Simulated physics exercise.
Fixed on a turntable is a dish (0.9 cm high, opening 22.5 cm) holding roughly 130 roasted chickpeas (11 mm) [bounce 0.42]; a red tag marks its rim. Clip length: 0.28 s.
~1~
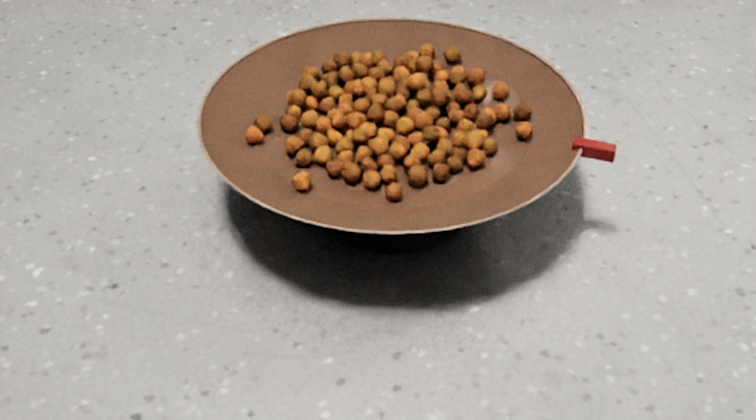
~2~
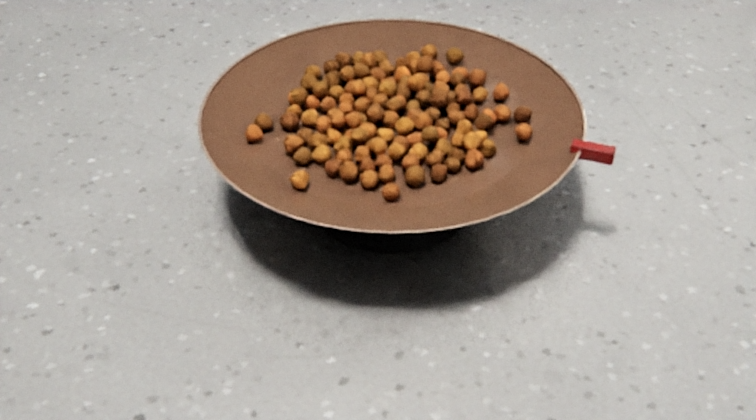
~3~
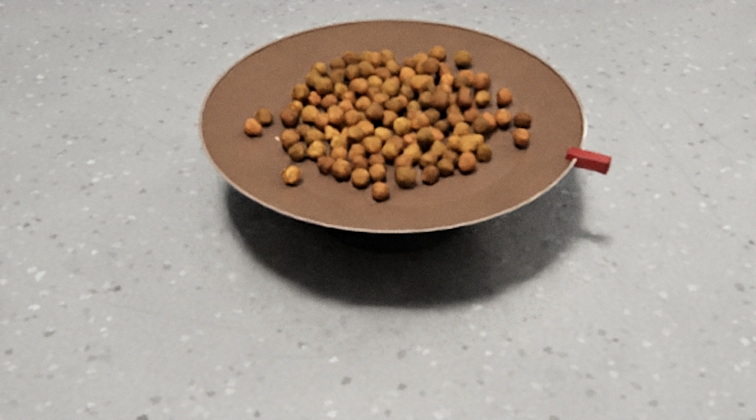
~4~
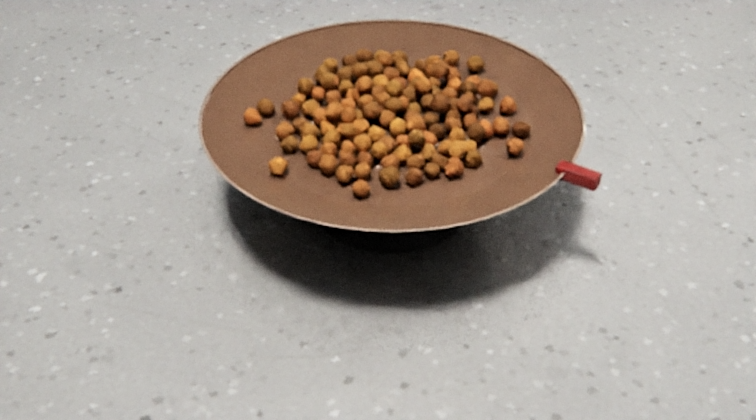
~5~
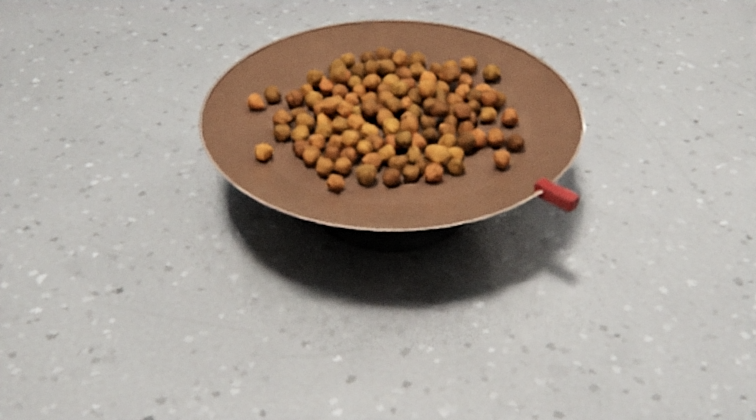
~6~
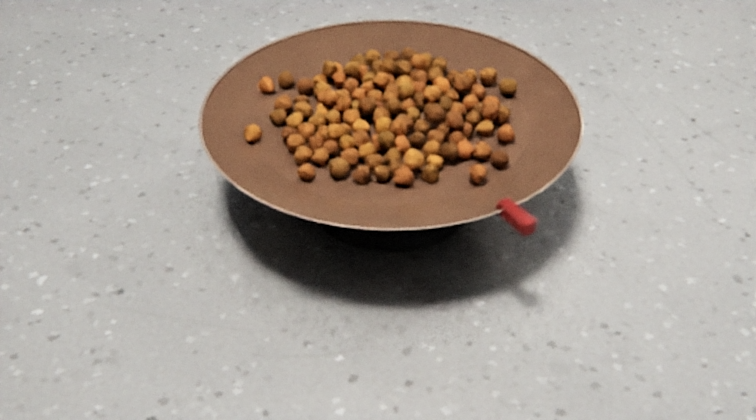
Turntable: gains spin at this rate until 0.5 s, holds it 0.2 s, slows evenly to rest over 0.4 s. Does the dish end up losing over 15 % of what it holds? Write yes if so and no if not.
I write yes.
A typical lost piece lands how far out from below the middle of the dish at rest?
I'd put it at around 16 cm.
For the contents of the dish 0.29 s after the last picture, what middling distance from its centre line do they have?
Middling distance: Approx. 6.0 cm.
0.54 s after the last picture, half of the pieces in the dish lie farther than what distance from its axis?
The distance comes out around 9.0 cm.
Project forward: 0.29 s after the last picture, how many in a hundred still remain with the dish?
About 100 % of the load.
Then, 0.29 s after the last picture, dish 100 %; middle of the pieces not yet landed near (389, 110).
Then, 0.54 s after the last picture, fallen left of where it stops 5 %, fallen right of where it stops 5 %, dish 75 %, in the air 15 %; middle of the pieces not yet landed near (392, 112).
Then, 0.76 s after the last picture, fallen in front of where it stops 5 %, fallen left of where it stops 5 %, fallen right of where it stops 5 %, fallen behind where it stops 10 %, dish 70 %; middle of the pieces not yet landed near (387, 110).
Then, 0.97 s after the last picture, fallen in front of where it stops 5 %, fallen left of where it stops 5 %, fallen right of where it stops 5 %, fallen behind where it stops 10 %, dish 70 %; middle of the pieces not yet landed near (387, 112).
In the end, fallen in front of where it stops 5 %, fallen left of where it stops 5 %, fallen right of where it stops 5 %, fallen behind where it stops 10 %, dish 70 %.
